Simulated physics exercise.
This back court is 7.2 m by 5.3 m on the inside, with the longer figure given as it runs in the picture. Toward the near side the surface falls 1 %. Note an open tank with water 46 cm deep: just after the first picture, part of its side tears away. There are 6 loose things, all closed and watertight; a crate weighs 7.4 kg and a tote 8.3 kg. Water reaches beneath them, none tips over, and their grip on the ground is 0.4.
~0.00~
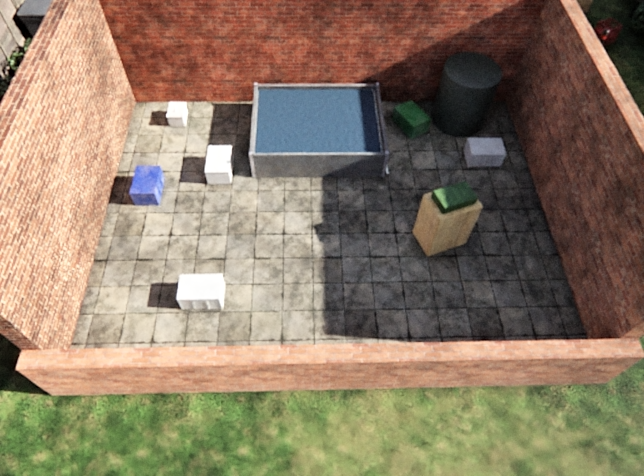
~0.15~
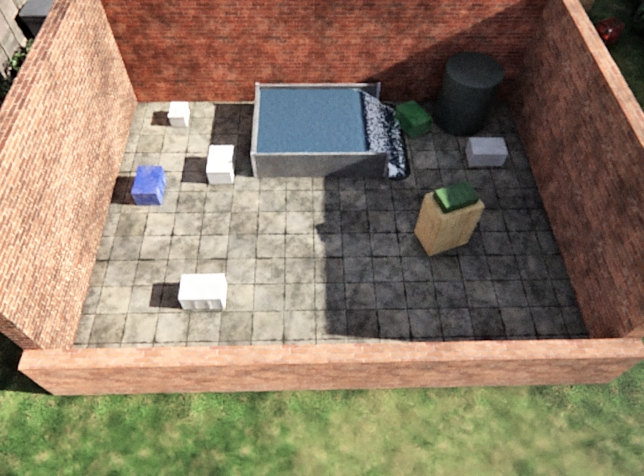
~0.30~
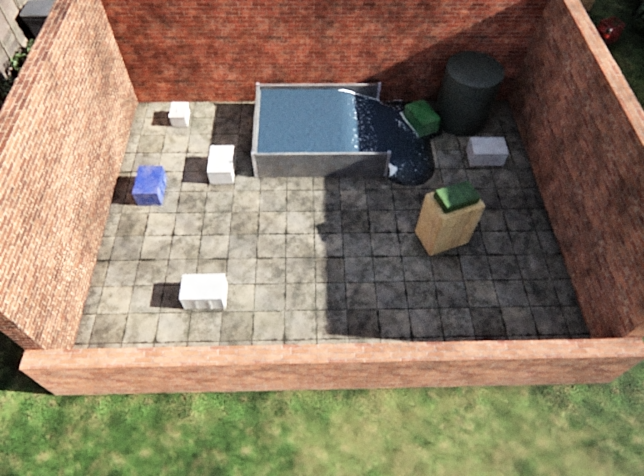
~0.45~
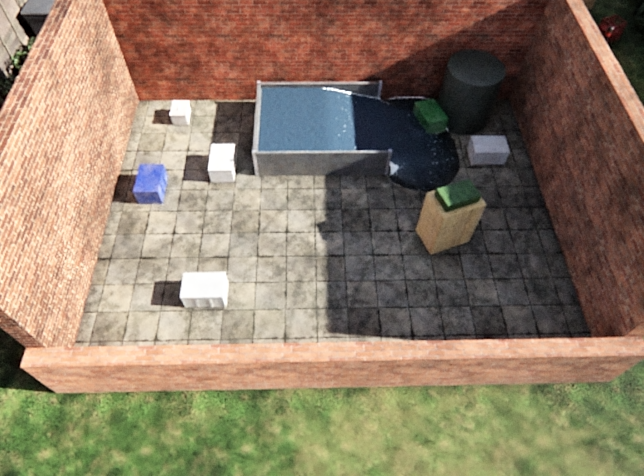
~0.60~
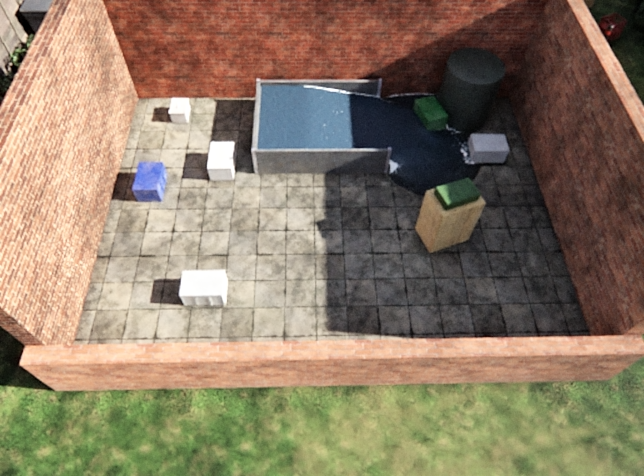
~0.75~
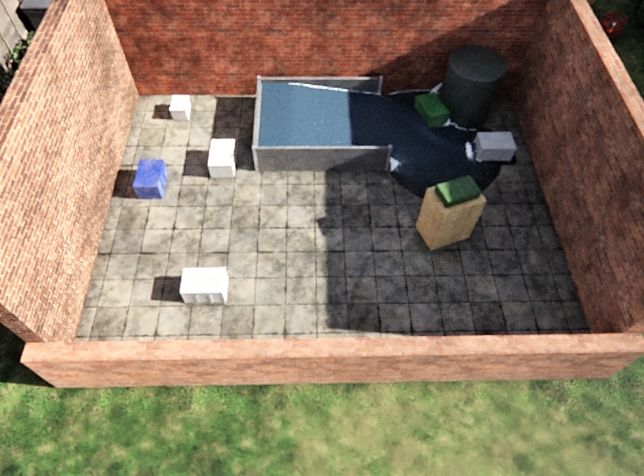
A water tank's right side opens and water spreads across the paving around nearby boxes.
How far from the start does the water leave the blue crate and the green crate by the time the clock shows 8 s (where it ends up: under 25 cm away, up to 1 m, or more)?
Prediction: The blue crate does not really move, the green crate is displaced a great deal.
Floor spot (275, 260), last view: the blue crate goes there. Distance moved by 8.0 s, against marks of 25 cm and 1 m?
Well, it is shoved a long way.
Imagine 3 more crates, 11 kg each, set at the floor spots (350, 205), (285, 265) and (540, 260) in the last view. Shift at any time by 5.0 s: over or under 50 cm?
Order as asked - not as far, not as far, farther.
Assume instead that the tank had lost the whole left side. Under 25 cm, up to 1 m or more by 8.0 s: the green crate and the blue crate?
The green crate would remain almost still and the blue crate would be washed far off.
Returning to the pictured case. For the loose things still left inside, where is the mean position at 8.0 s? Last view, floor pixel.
Somewhere near (272, 198).
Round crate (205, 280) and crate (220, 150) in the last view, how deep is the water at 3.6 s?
First about 0 cm, second about 0 cm.
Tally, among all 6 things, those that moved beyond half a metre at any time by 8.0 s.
3.
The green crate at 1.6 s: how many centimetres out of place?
About 40 cm by then.
After 1.6 s the blue crate is near (149, 173), 0.0 m from its start, aground; the green crate is near (439, 105), 0.4 m from its start, afloat; 2 afloat.
After 3.6 s the blue crate is near (149, 173), 0.0 m from its start, aground; the green crate is near (485, 135), 1.4 m from its start, afloat; 2 afloat.
After 5.6 s the blue crate is near (149, 173), 0.0 m from its start, aground; the green crate is near (489, 178), 2.0 m from its start, afloat; 2 afloat.
After 8.0 s the blue crate is near (149, 173), 0.0 m from its start, aground; the green crate is near (487, 271), 3.5 m from its start, afloat; 3 afloat.
